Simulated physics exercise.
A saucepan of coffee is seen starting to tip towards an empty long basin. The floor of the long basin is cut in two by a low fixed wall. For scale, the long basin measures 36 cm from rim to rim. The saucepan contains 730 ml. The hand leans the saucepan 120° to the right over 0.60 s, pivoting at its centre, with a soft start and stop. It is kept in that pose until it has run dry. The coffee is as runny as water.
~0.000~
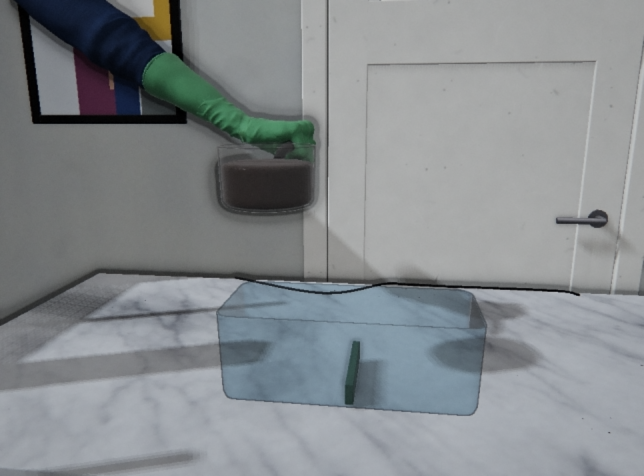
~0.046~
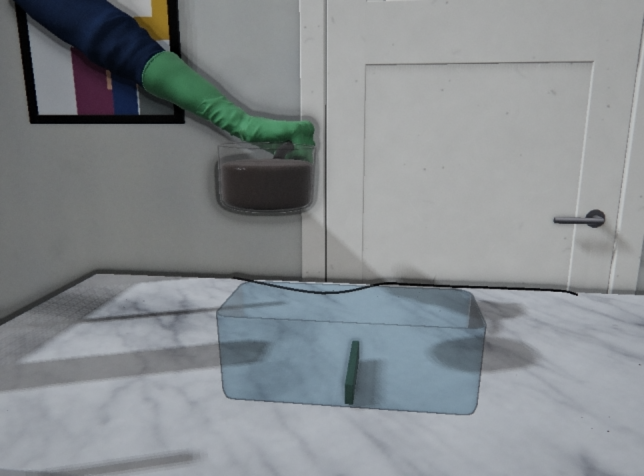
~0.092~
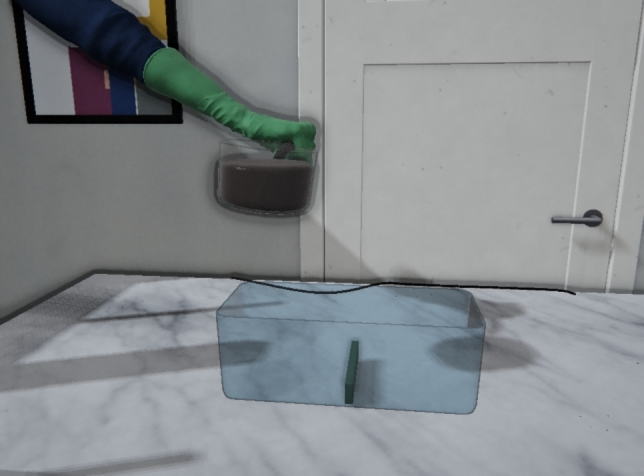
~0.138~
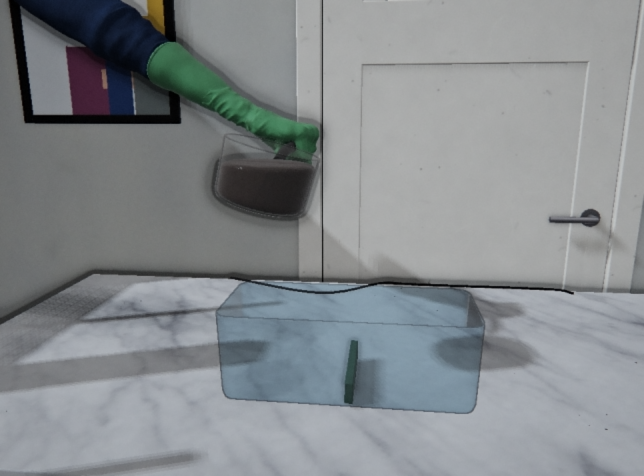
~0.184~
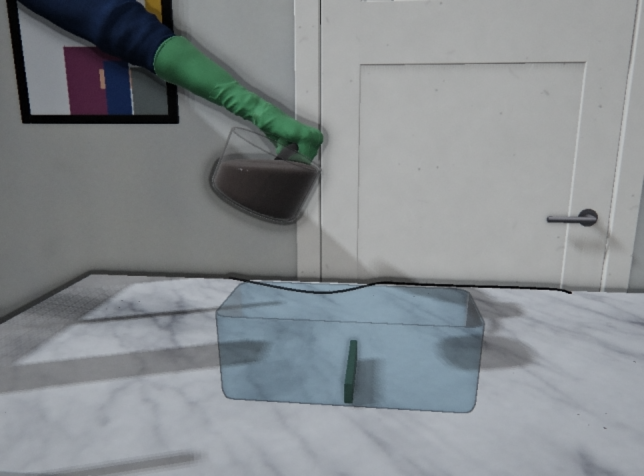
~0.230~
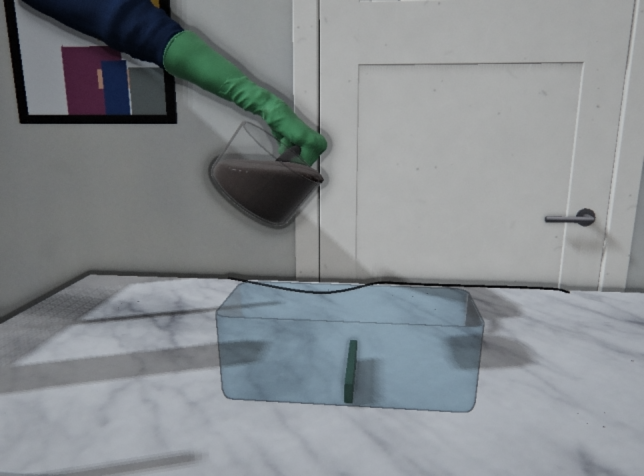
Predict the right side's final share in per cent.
The right side finishes with roughly 50 per cent.
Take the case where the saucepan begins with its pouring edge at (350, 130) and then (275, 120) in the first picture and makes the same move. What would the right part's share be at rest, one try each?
In order, 75 and 15 per cent.
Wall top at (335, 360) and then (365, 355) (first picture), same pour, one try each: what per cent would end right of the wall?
I'd put it at about 65 per cent for the first and about 25 per cent for the second.
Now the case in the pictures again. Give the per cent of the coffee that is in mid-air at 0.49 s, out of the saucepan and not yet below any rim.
56 per cent.
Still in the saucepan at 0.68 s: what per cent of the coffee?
Remaining share: Approx. 2 %.
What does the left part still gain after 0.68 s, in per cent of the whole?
Near 8 percent, more or less.
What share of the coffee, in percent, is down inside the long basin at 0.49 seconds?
Near 20 in a hundred.
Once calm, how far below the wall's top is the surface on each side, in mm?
Measured: Left around 18 mm, right around 16 mm.
By 0.49 s the tilt is 110° and 23 per cent is still to pour, 3 is left of the wall and 18 right of it.
By 0.68 s the tilt is 120° and 2 per cent is still to pour, 40 is left of the wall and 50 right of it.
By 0.88 s the tilt is 120° and 0 per cent is still to pour, 46 is left of the wall and 49 right of it.
By 1.10 s the tilt is 120° and 0 per cent is still to pour, 48 is left of the wall and 49 right of it.
At rest 48 per cent lies left of the wall, 50 right of it and 3 outside.
